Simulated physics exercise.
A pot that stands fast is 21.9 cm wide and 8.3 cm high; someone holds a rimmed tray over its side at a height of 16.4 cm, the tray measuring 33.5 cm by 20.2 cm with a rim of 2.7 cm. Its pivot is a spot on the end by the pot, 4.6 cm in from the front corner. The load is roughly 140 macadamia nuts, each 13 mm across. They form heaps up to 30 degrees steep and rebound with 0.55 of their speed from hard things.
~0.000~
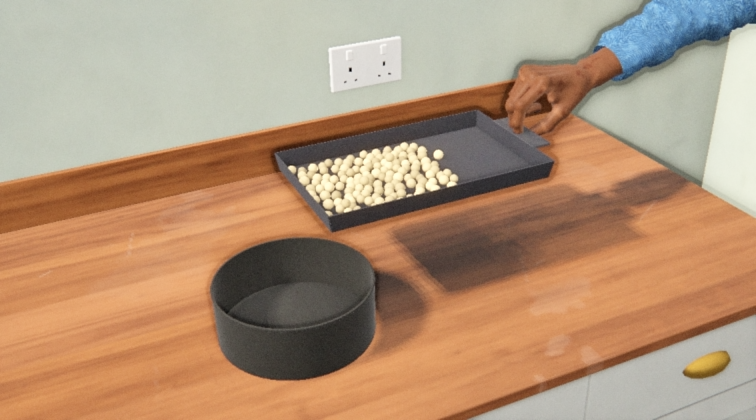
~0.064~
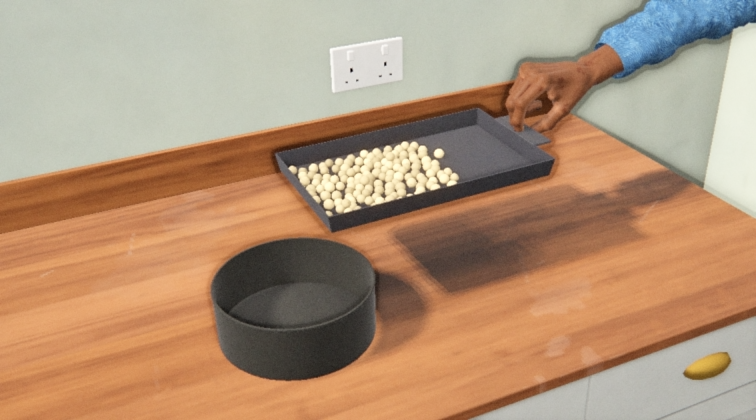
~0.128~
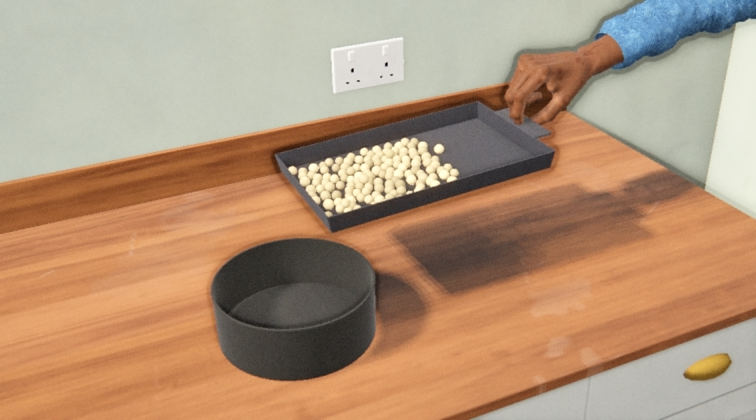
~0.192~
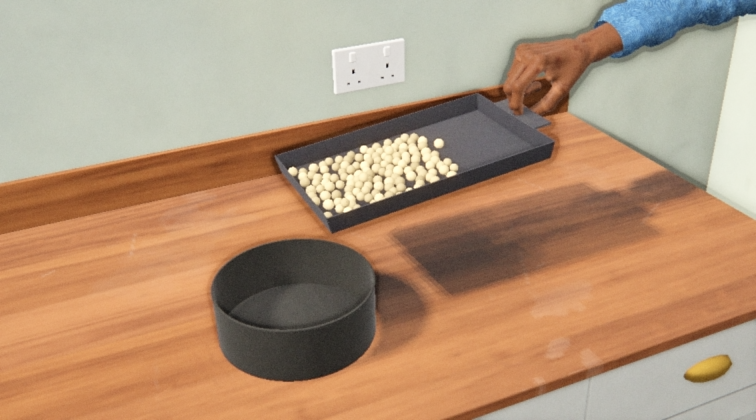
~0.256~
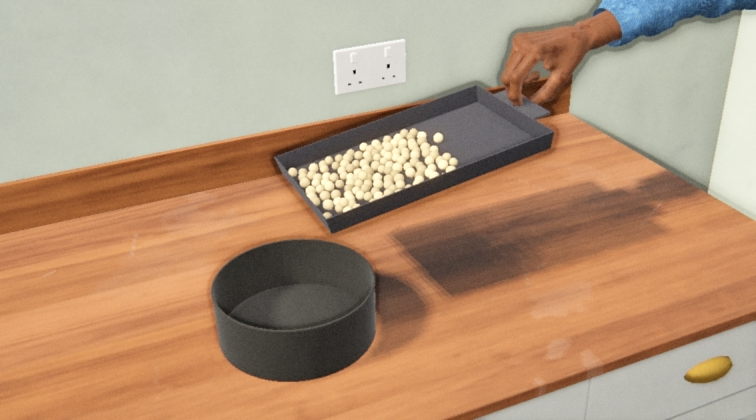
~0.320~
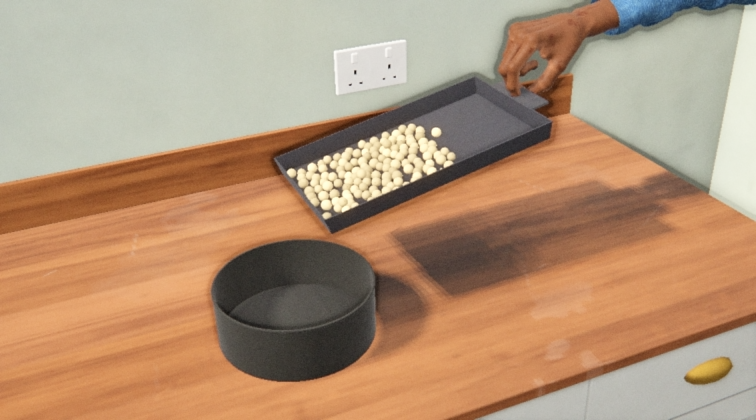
The footage shows a hand at the right end of a dark rimmed tray of small, round, cream-coloured pieces, gradually raising that end above a wooden counter, while the pieces stay bunched toward the left and a round dark pot stands still.
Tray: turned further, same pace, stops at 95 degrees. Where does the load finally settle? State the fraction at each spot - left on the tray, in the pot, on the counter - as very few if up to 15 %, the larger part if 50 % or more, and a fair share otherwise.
Left on the tray: Very few. Pot: The larger part. Counter: A fair share.
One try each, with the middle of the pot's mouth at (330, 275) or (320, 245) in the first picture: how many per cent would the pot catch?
Around 40 per cent, then around 65 per cent.
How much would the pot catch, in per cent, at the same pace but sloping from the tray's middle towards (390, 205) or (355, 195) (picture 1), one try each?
Some 90 and 95 per cent.
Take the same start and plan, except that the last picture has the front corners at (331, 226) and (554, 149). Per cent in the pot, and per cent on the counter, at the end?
Split: Pot = 75, counter = 25.
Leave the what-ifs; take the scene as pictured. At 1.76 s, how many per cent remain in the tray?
Some 100 per cent of the load.
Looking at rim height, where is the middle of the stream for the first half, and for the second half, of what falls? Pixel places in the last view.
First half close to (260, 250), second half close to (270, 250).
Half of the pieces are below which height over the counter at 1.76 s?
The halfway line is at about 22 cm.
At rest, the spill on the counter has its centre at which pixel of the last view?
(216, 277), roughly.
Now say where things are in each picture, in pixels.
The first frame shows tray tilt 0 degrees, front corners at (331, 214) and (550, 160); middle of the pieces at (382, 177); pot at (293, 280).
The second frame shows tray tilt 1 degrees, front corners at (331, 214) and (550, 158); middle of the pieces at (383, 177).
The third frame shows tray tilt 3 degrees, front corners at (330, 215) and (550, 150), lowest corner left back; middle of the pieces at (383, 175).
The fourth frame shows tray tilt 6 degrees, front corners at (329, 216) and (550, 141), lowest corner left back; middle of the pieces at (383, 172).
The fifth frame shows tray tilt 9 degrees, front corners at (328, 216) and (549, 131), lowest corner left back; middle of the pieces at (382, 169).
The sixth frame shows tray tilt 12 degrees, front corners at (327, 217) and (547, 121), lowest corner left back; middle of the pieces at (380, 167); pot at (294, 281). The tray's pace is about 45 degrees a second.
After 1.18 s, tilt 50 degrees; the tray holds 100 %, the pot 0 %.
Then, at 1.76 s, tilt 76 degrees; the tray holds 100 %, the pot 0 %.
After 2.39 s, tilt 95 degrees; the tray holds 25 %, the pot 35 %.
By 3.5 s all is still; tray 0 %, pot 60 %, counter 40 %.
